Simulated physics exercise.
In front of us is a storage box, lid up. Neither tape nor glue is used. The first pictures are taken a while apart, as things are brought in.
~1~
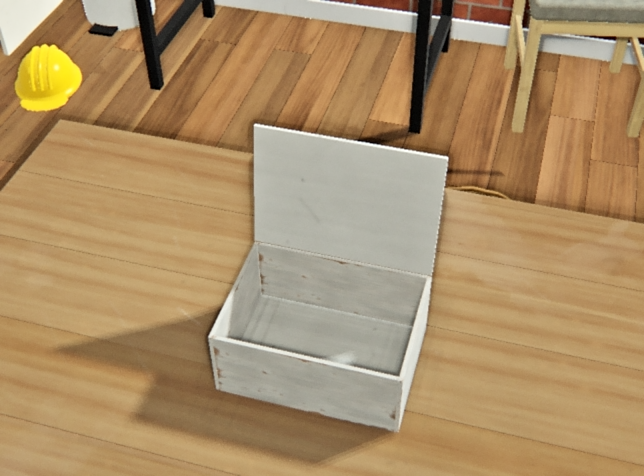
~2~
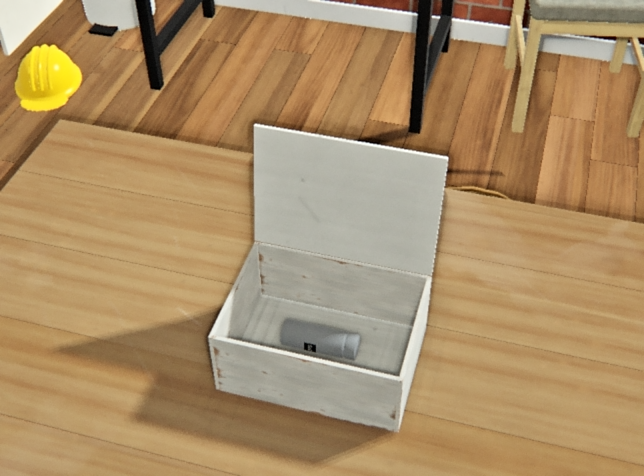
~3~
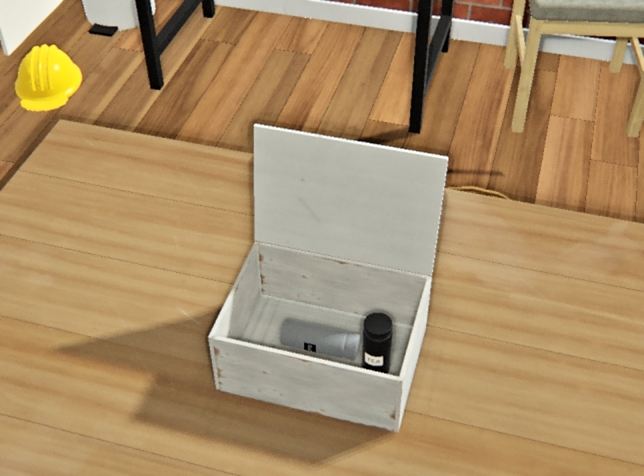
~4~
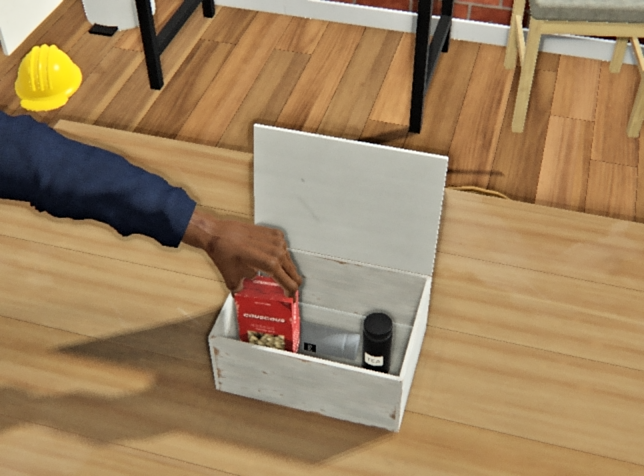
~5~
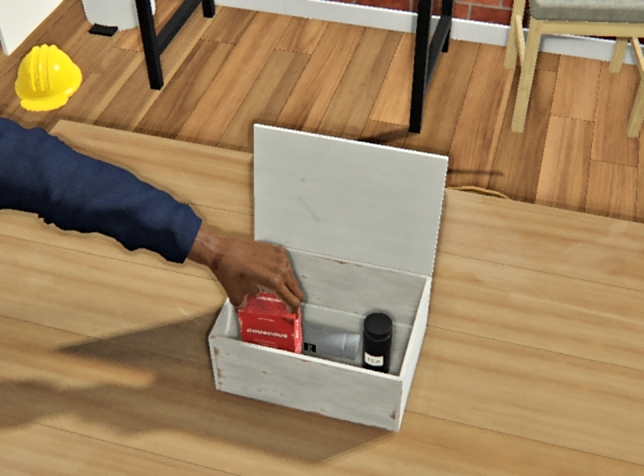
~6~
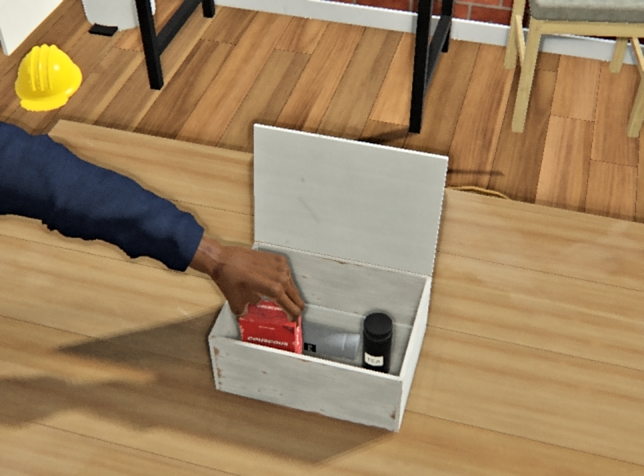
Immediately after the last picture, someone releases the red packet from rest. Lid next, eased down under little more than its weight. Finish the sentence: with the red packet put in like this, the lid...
The lid stays ajar.
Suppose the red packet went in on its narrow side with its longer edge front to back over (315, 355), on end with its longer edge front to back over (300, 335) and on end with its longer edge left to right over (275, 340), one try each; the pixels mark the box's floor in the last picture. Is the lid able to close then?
On the first attempt the lid can't come down, on the second it can't come down, and on the third it can't come down.
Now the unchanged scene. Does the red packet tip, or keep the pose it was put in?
The red packet stays as it was set.
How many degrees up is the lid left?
I'd put it at roughly 10°.
Then, 1.40 s after the last picture, lid 72° above the rim.
Then, 1.90 s after the last picture, lid 38° above the rim.
At rest, lid 9° above the rim; all 3 in place. Seen from the same camera at the end, red packet near (272, 343).
